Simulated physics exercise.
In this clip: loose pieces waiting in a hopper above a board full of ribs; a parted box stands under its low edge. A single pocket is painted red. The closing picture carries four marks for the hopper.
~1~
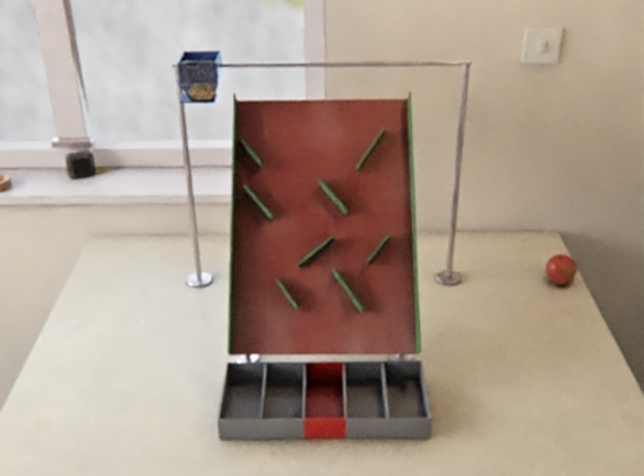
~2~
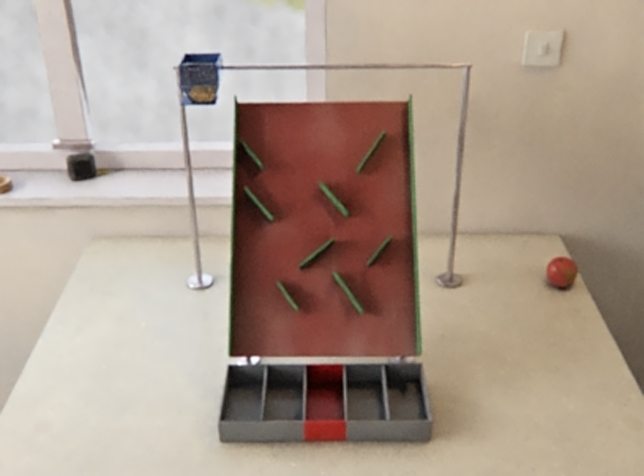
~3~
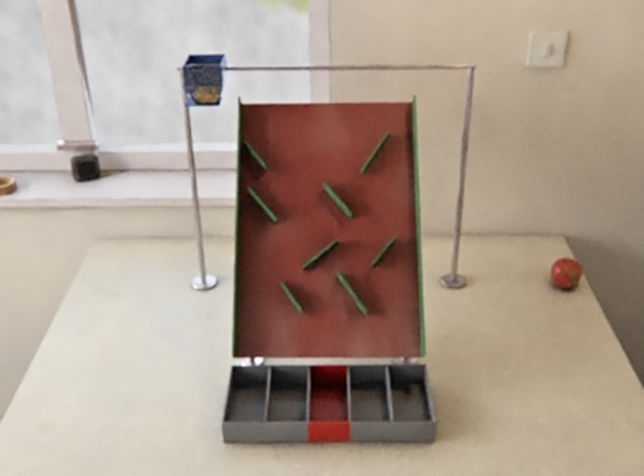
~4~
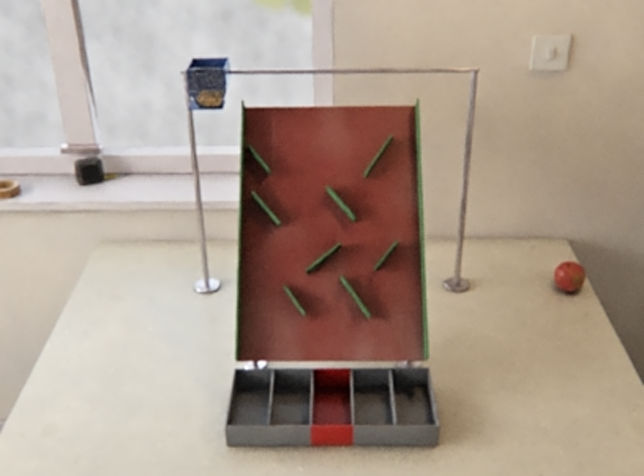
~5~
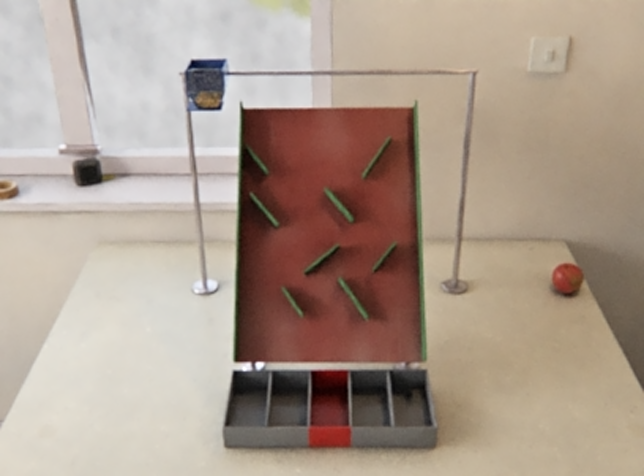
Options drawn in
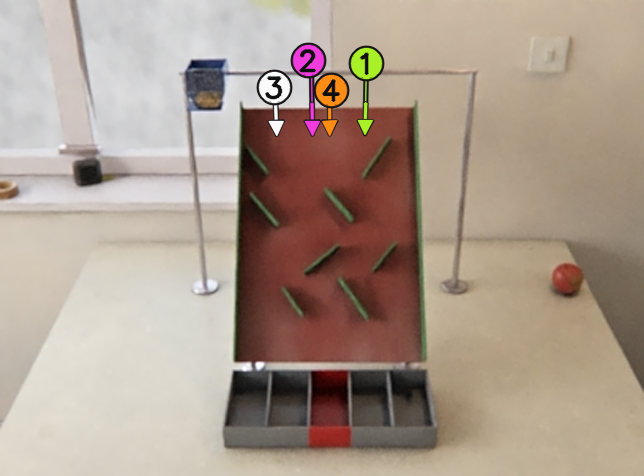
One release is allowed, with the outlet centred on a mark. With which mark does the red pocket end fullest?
3 works best here.
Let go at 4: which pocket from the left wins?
The fifth.
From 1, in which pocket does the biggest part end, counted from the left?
The fifth.
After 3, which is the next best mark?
The answer is 2.
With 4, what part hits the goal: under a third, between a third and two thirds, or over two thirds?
Mark 4 gives under a third.
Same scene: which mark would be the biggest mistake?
That would be 1.
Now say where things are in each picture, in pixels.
In the first picture, hopper at (203, 93), dried chickpeas, door shut.
In the second picture, ribs (240, 138) to (262, 165), (358, 169) to (385, 131), (245, 188) to (273, 219).
In the third picture, ribs (324, 182) to (352, 215), (303, 267) to (338, 239), (372, 264) to (395, 237).
In the fourth picture, ribs (284, 285) to (305, 314), (341, 276) to (370, 316).
In the fifth picture, red pocket at (330, 436), number 3 of 5 from the left.
On the marked copy, mark 1 meets the board at (365, 129); mark 2 meets the board at (312, 130); mark 3 meets the board at (276, 130); mark 4 meets the board at (329, 129).
If 1 is chosen, none in the red pocket, all in other pockets.
If 2 is chosen, about half in the red pocket, about half in other pockets, a stray few outside the box.
If 3 is chosen, about two thirds in the red pocket, about a third in other pockets.
If 4 is chosen, about a quarter in the red pocket, most in other pockets.
